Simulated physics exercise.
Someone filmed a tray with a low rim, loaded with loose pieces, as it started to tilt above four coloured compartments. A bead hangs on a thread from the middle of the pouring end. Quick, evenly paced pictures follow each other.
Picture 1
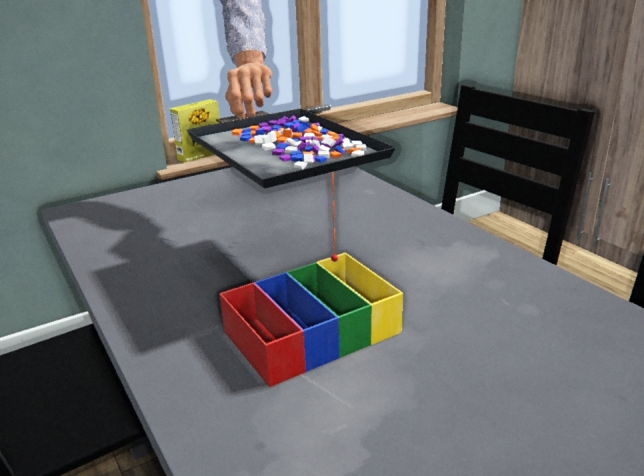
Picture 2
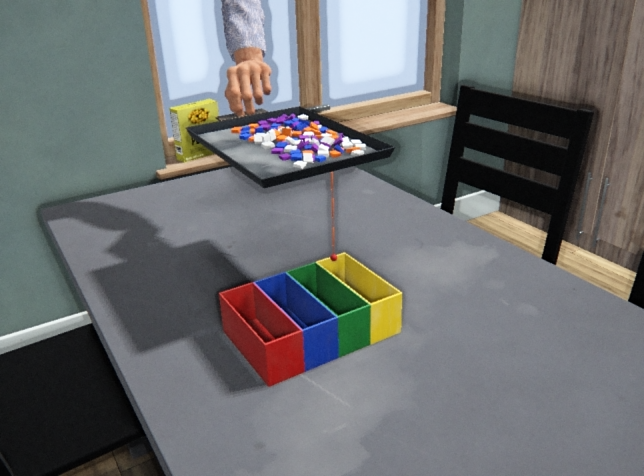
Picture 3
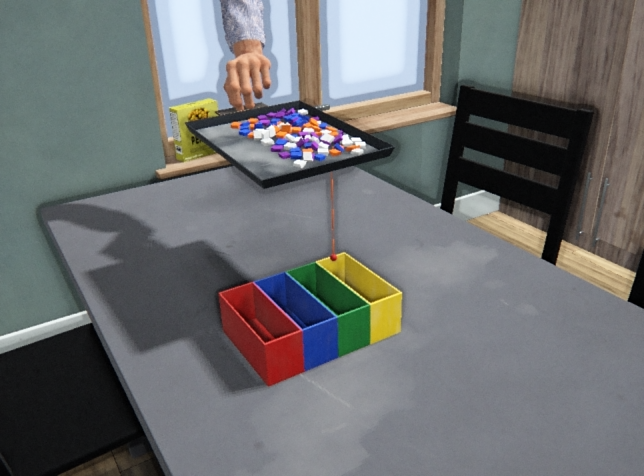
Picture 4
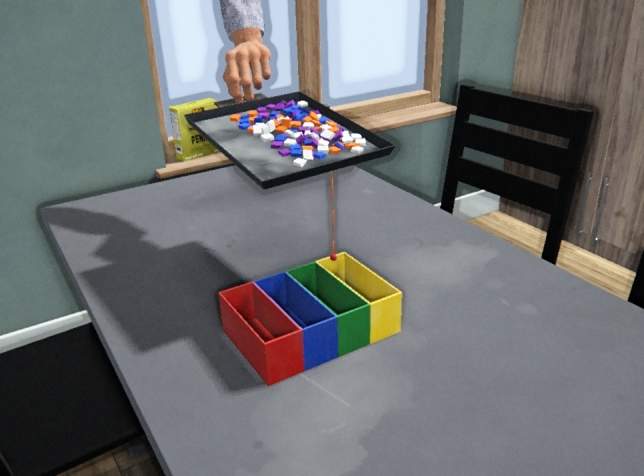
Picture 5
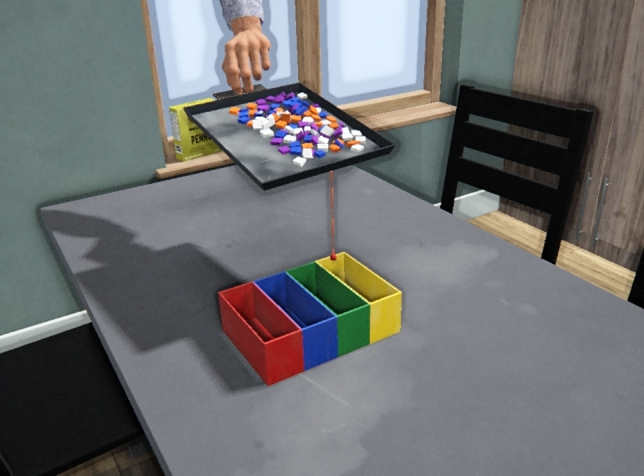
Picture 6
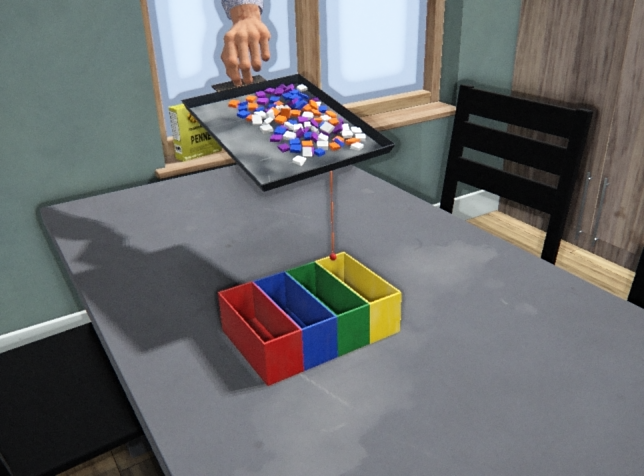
In a room with green walls, a bright window and a black chair, a grey table is seen from above at an angle by a still camera. A hand at the far edge of a black tray of white, orange, purple and blue pieces is above red, blue, green and yellow compartments, a red bead hanging on a thread. The hand slowly raises that edge, tilting the tray slightly toward the viewer.
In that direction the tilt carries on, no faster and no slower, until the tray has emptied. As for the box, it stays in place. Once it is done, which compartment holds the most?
The blue compartment holds the most.
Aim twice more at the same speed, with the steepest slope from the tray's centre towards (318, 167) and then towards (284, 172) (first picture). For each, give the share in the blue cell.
Around 10 percent for the first aim and around 60 percent for the second.
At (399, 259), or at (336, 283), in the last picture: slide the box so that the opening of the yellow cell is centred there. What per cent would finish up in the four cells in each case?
70 %, 90 %.
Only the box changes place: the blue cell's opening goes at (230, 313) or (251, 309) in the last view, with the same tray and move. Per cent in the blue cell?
It would be near 0 per cent first and near 0 per cent second.
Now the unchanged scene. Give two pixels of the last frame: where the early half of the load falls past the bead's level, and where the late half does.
I'd place the first part at (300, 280) and the rest at (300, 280).
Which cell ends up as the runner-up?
Second position is held by green.
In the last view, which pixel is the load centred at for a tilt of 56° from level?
Roughly at (303, 158).
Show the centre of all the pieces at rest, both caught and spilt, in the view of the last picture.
Near (306, 327).
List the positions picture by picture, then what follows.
In the first picture, corners of the pouring end near (264, 177) and (390, 147), level; middle of the load near (305, 140), mosaic tiles; bead on its thread near (334, 258); red cell near (286, 355); blue cell near (321, 341); green cell near (355, 327); yellow cell near (387, 315).
In the second picture, corners of the pouring end near (263, 177) and (390, 147), level; middle of the load near (304, 138).
In the third picture, corners of the pouring end near (263, 178) and (390, 146), tipped barely, lowest at the left corner; middle of the load near (304, 135).
In the fourth picture, corners of the pouring end near (264, 179) and (390, 145), tipped a little, lowest at the left corner; middle of the load near (304, 130).
In the fifth picture, corners of the pouring end near (263, 180) and (390, 144), tipped a little, lowest at the left corner; middle of the load near (304, 125).
In the sixth picture, corners of the pouring end near (263, 182) and (390, 143), tipped a little, lowest at the left corner; middle of the load near (303, 120); red cell near (284, 354); blue cell near (320, 340); green cell near (353, 326); yellow cell near (385, 314).
Shortly afterwards, tray tipped steeply; all but a few on the tray; a little falling or outside the box.
Next, tray tipped right over; near a quarter on the tray; near a third in the blue cell; near a quarter in the green cell; a little in the yellow cell; only a few in the red cell; near a quarter falling or outside the box.
Some moments later, tray tipped past a quarter turn; near half in the blue cell; near a quarter in the green cell; a little in the yellow cell; a little in the red cell; only a few falling or outside the box.
In the end, tray tipped past a quarter turn; near half in the blue cell; near a quarter in the green cell; a little in the yellow cell; a little in the red cell; only a few outside the box.
